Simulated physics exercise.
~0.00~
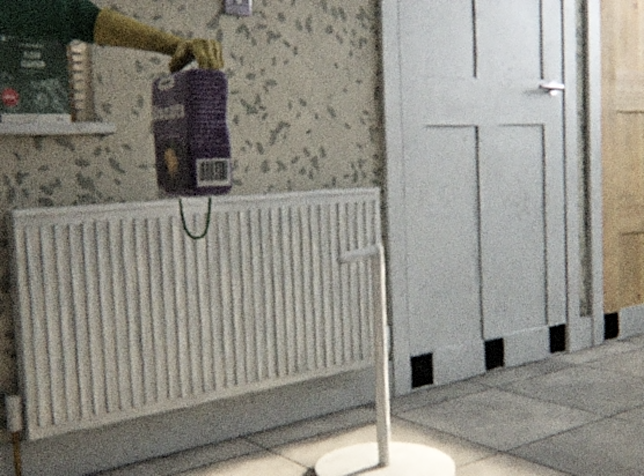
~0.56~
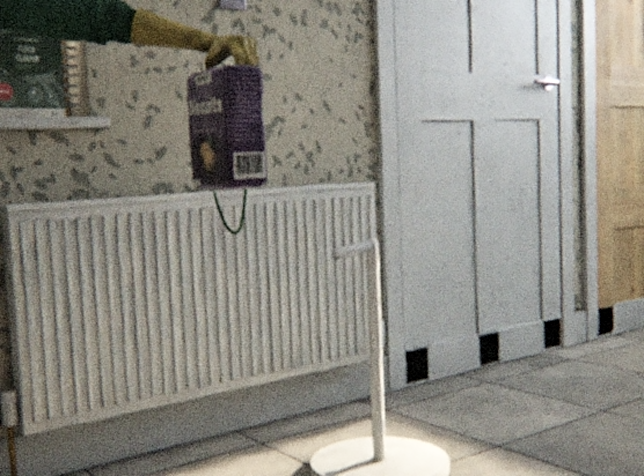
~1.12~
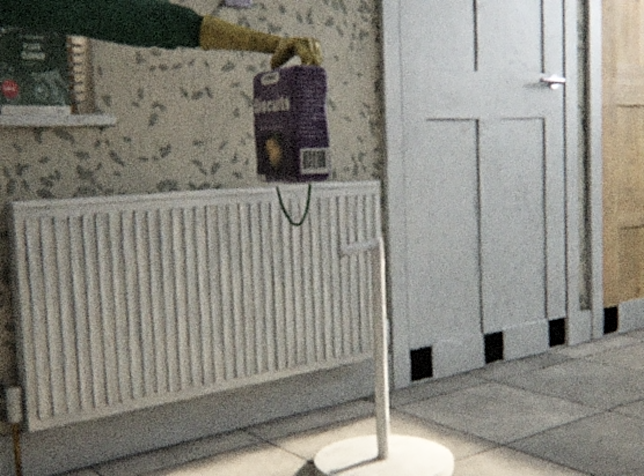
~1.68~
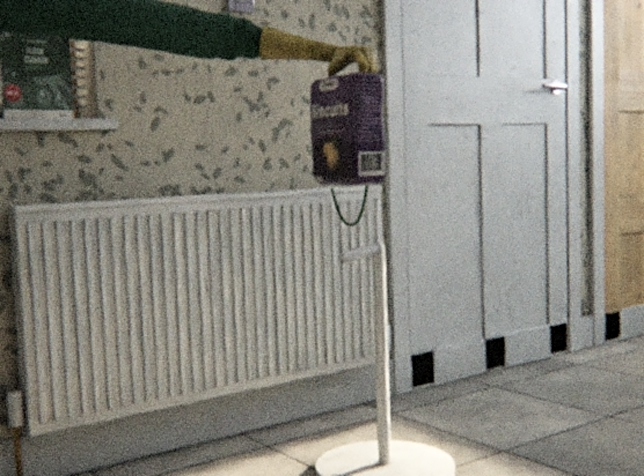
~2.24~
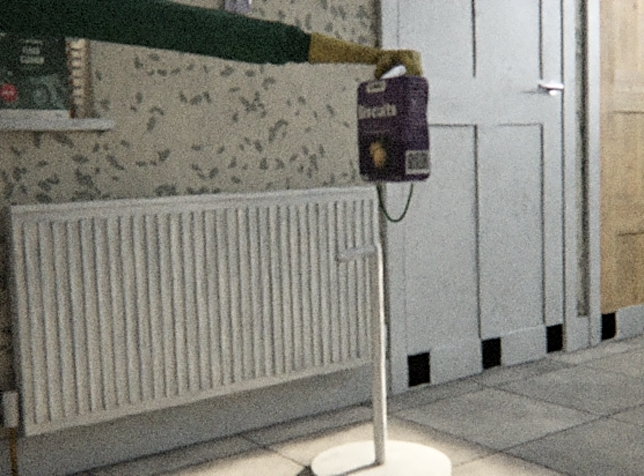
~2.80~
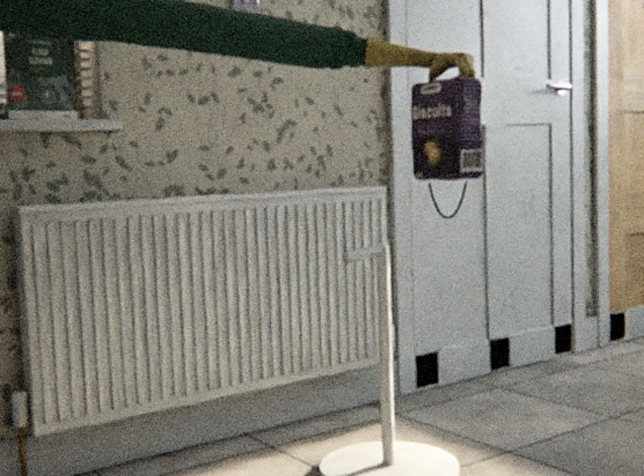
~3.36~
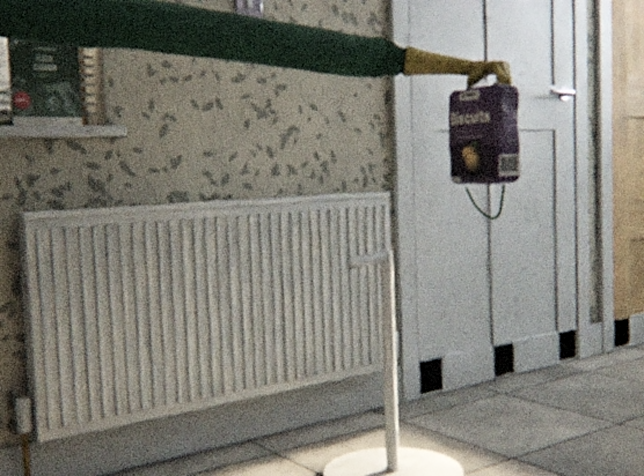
A purple packet of biscuits with a dark cord looped beneath it hangs from a yellow-gloved hand on a long green-sleeved arm, seen from a slightly swaying viewpoint in a tiled room. A white radiator stands against leaf-patterned wallpaper at left, with a pale panelled door to the right and a white post with a short side peg in front. The arm reaches in from the left and carries the packet steadily rightward above the radiator. The packet and its loop pass over the post without catching, and end up hanging upright before the door, clear of the post.
